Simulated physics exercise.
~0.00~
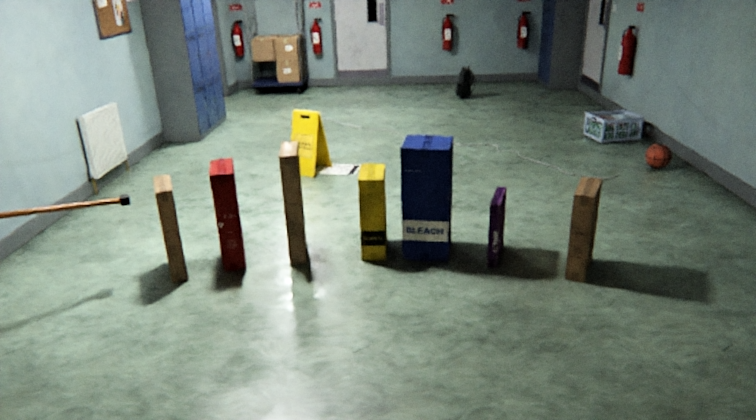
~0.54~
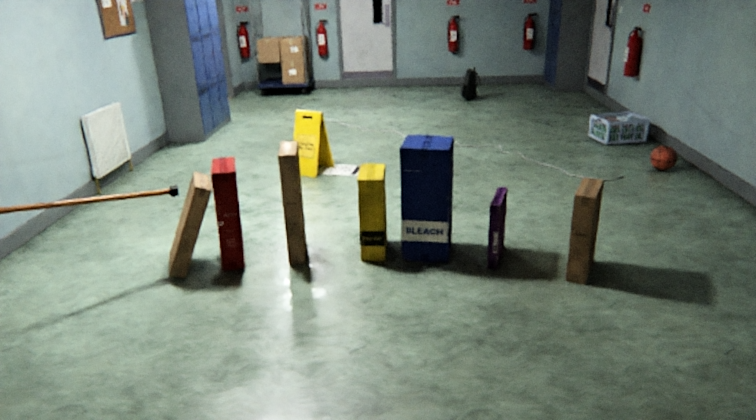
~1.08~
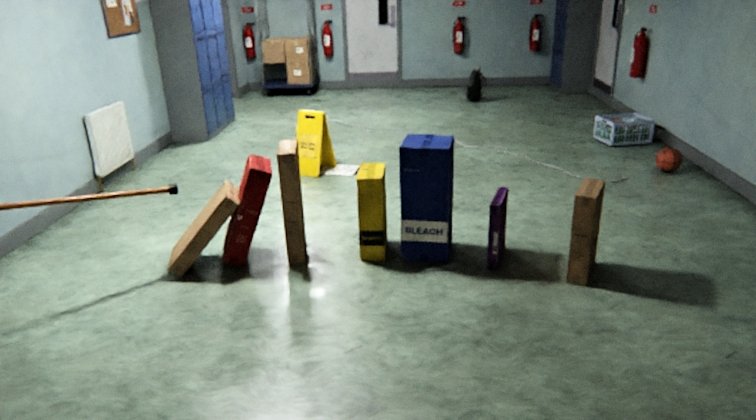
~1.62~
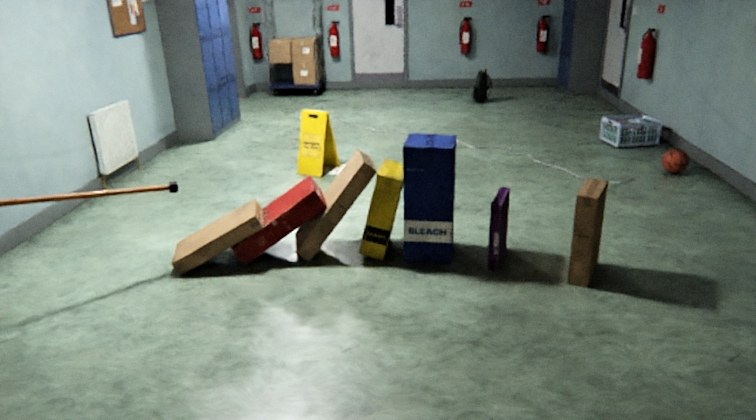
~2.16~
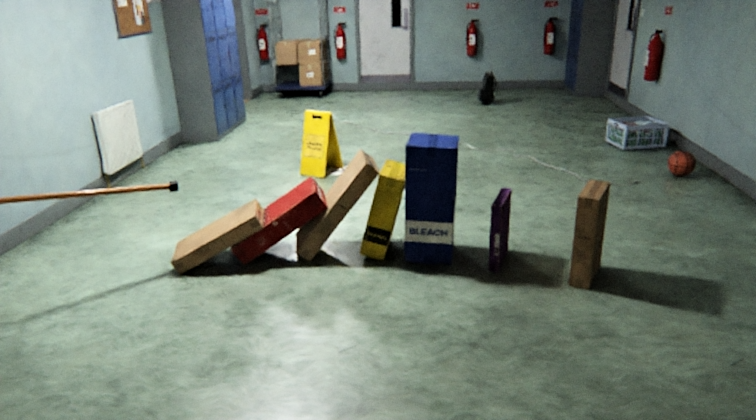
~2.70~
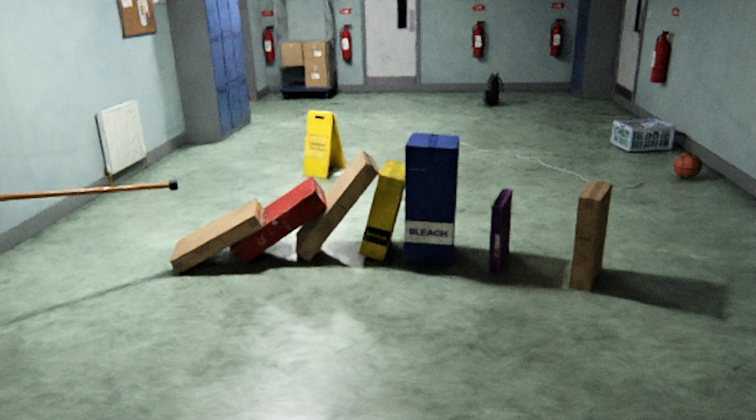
In a green-floored room with lockers and fire extinguishers, a pole tips the first of seven upright cartons rightward, toppling the red and next brown ones in turn; the yellow one ends leaning against the blue bleach carton, which stays standing with the purple and last brown cartons.
